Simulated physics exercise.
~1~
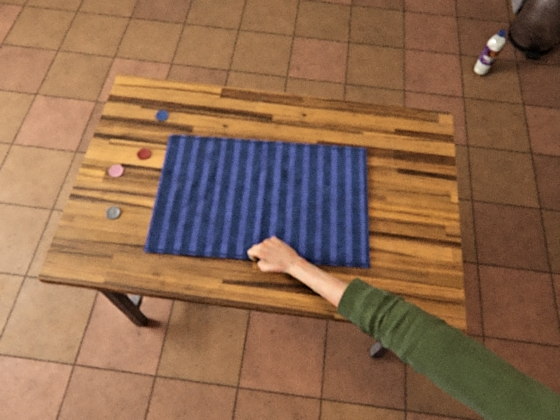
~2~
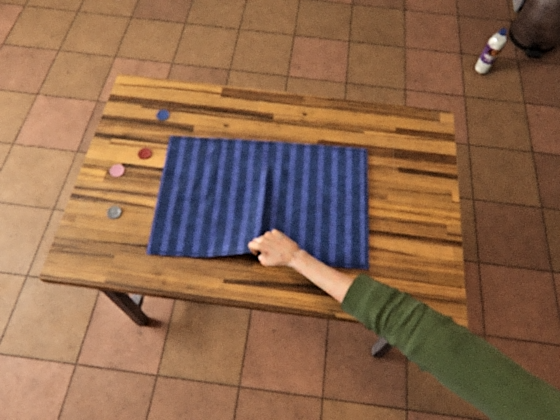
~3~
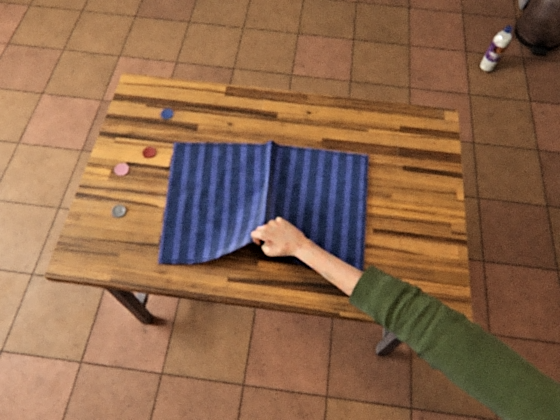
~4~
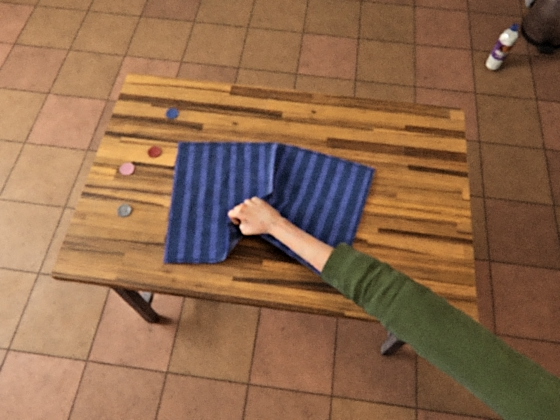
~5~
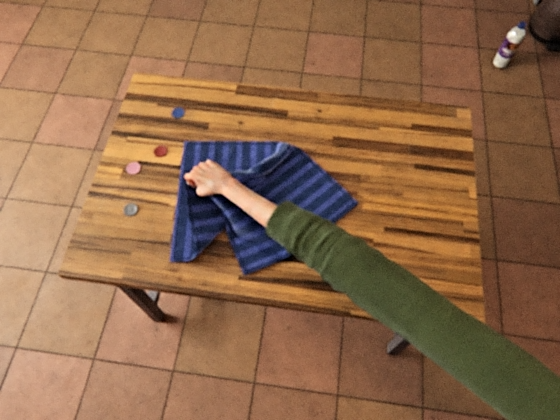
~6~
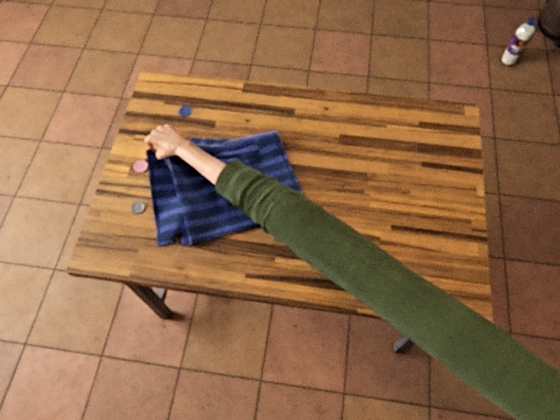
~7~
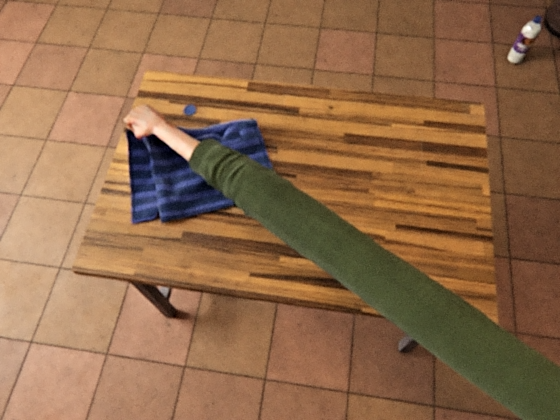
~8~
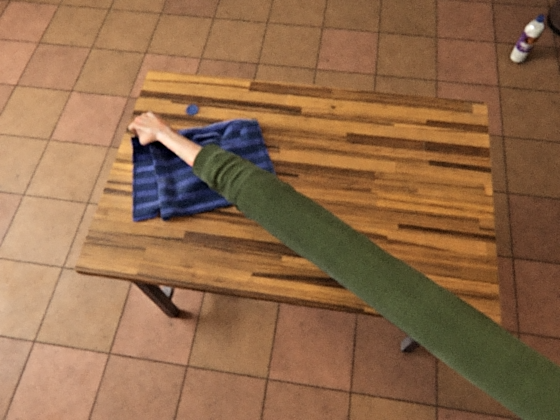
A hand in a green sleeve gripped the near edge of a blue striped towel lying flat on a wooden table, then dragged it left and away, folding it over the grey, pink and red discs while the blue one stayed uncovered.
